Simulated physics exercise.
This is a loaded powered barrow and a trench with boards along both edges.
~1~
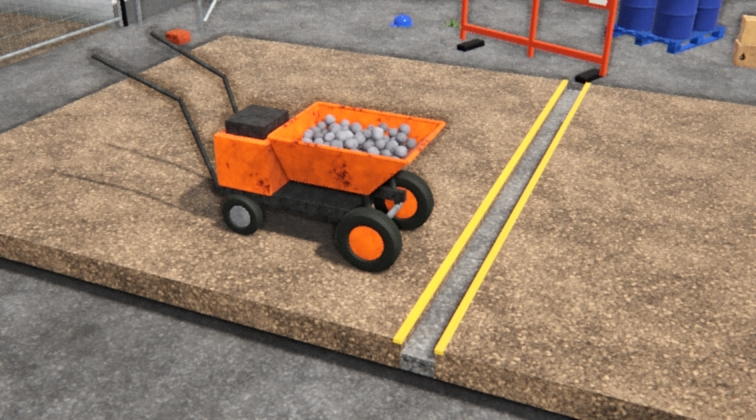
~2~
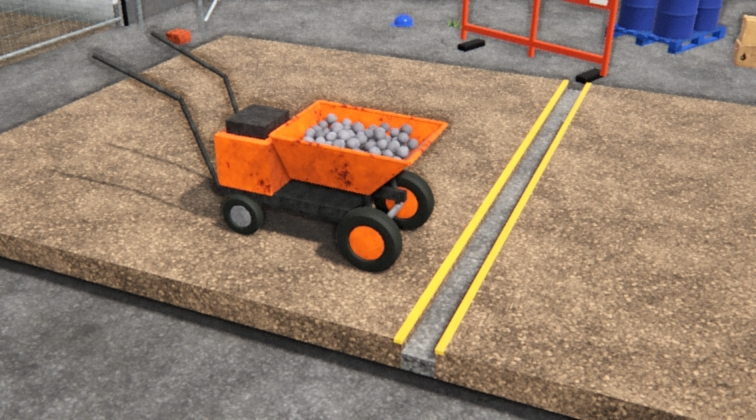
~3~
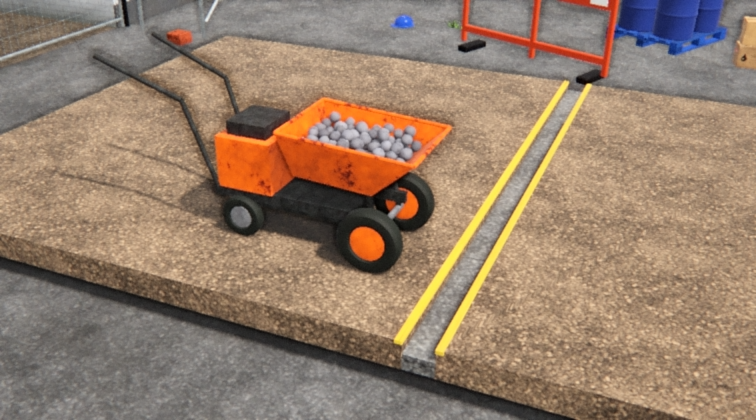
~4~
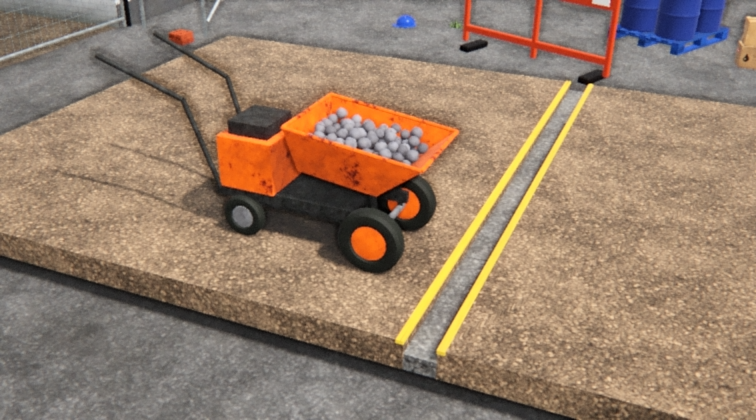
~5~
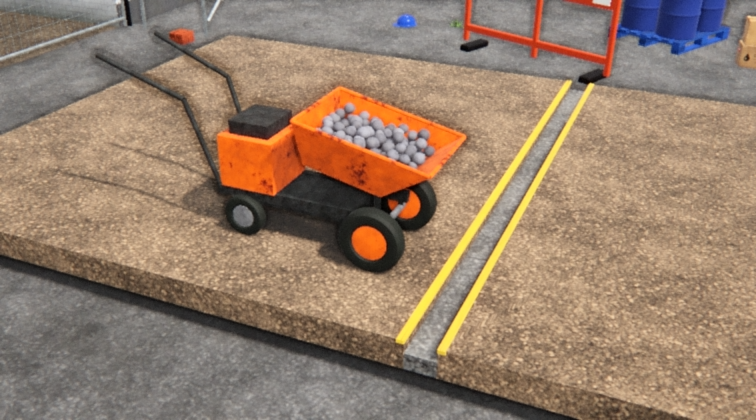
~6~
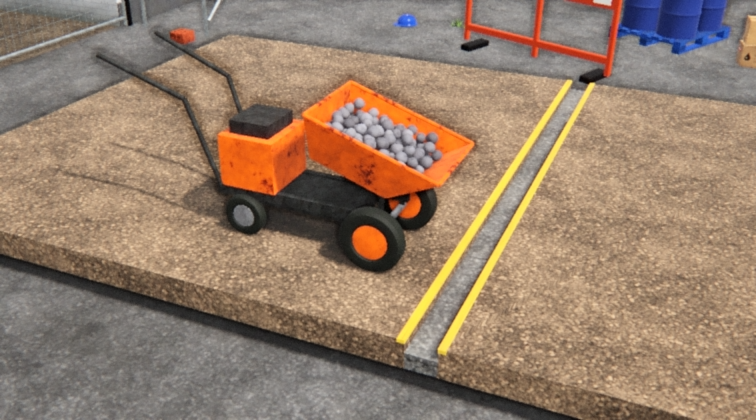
On a gravelly slab, an orange barrow's skip of grey cobbles tilts toward a narrow trench.
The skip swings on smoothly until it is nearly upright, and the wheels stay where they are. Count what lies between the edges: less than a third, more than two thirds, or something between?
The trench ends with less than a third of it.
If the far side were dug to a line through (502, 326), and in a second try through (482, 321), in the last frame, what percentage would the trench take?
About 60 and 30 per cent.
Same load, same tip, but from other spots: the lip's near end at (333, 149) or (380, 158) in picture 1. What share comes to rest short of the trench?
About 40 and 0 per cent.
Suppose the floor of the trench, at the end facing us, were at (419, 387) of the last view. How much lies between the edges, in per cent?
It comes to 0 per cent or so.
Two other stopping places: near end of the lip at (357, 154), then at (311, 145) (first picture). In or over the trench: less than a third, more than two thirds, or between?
First in the middle band, then less than a third.
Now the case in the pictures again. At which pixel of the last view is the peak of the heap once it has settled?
At about (515, 254).
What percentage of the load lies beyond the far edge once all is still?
Near 80 %.
Just after the last frame, skip tipped steeply; every one in the skip.
A moment on, skip tipped right over; roughly half in the skip; roughly half beyond it; just a few falling.
Further on, skip tipped right over; roughly a quarter in the skip; just a few in or heaped over the trench; the larger part beyond it.
When it is over, skip tipped right over; roughly a quarter in the skip; just a few in or heaped over the trench; the larger part beyond it.
